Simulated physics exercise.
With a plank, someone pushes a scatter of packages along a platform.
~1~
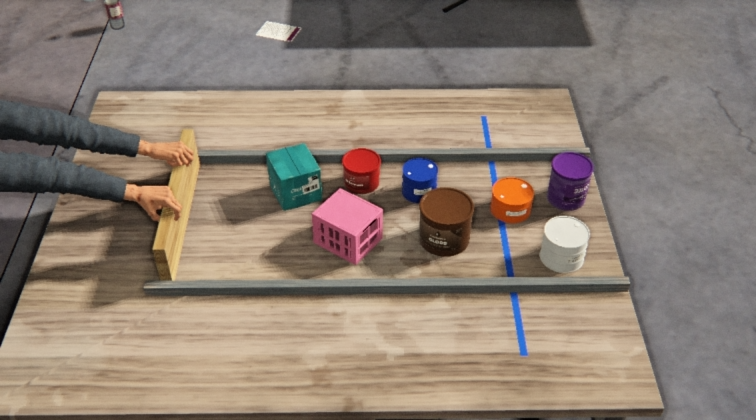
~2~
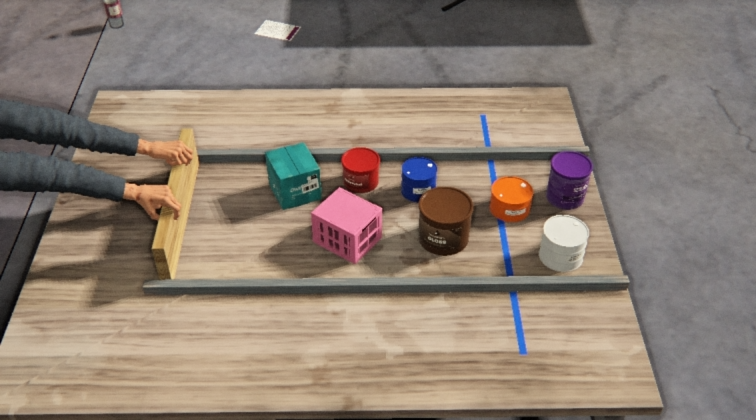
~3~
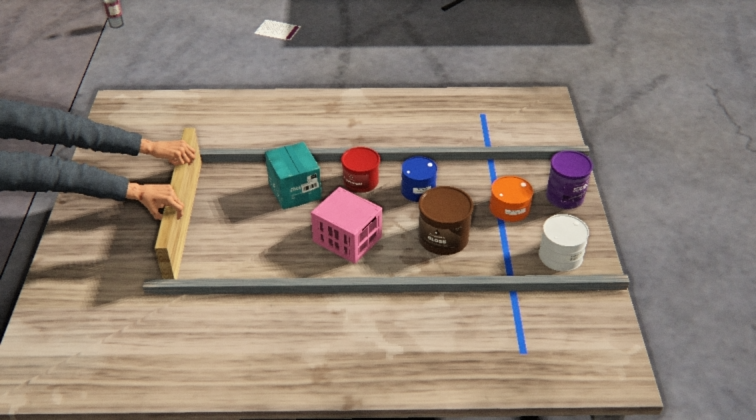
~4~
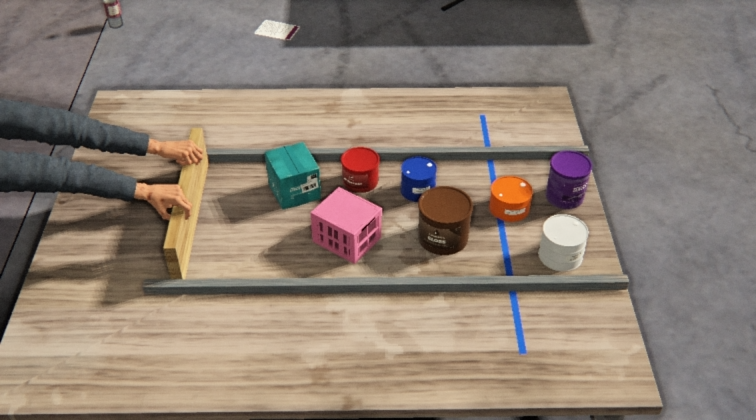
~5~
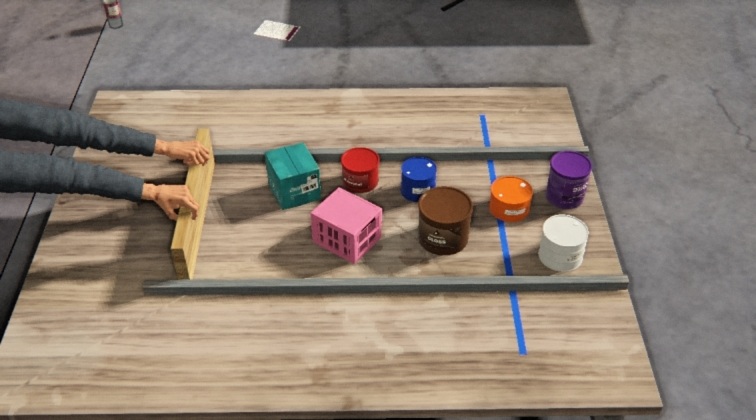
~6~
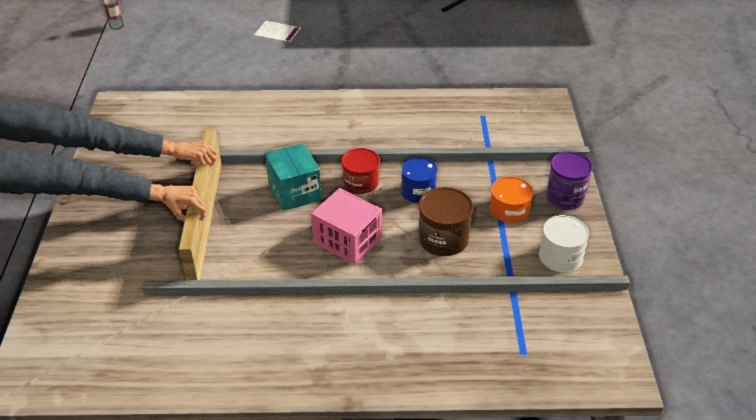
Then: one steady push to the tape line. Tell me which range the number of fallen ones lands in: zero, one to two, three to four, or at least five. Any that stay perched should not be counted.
The range is one to two.
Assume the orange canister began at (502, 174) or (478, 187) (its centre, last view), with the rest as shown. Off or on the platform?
In order, it is not lost; is not lost.
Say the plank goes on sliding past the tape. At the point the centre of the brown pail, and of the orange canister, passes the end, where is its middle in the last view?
Roughly (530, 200); for the second one, roughly (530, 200).
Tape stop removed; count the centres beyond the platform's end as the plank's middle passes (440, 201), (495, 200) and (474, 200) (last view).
In order, that gives 0, then 1, then 0.
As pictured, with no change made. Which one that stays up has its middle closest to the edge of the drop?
That's the purple pail.
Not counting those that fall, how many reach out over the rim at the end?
1, I think.
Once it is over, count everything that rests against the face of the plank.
Result: 2 in all.
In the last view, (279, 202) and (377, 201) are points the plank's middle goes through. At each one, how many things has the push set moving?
Answer - first 1, then 5.
Soon after, none off yet; purple pail at rest near (568, 181); white canister at rest near (563, 244); orange canister at rest near (511, 200).
Then, none off yet; purple pail moving near (572, 181); white canister moved a little near (573, 246); orange canister moved about its own width near (539, 201).
At rest, the number that fall off is one or two; fallen, white canister.
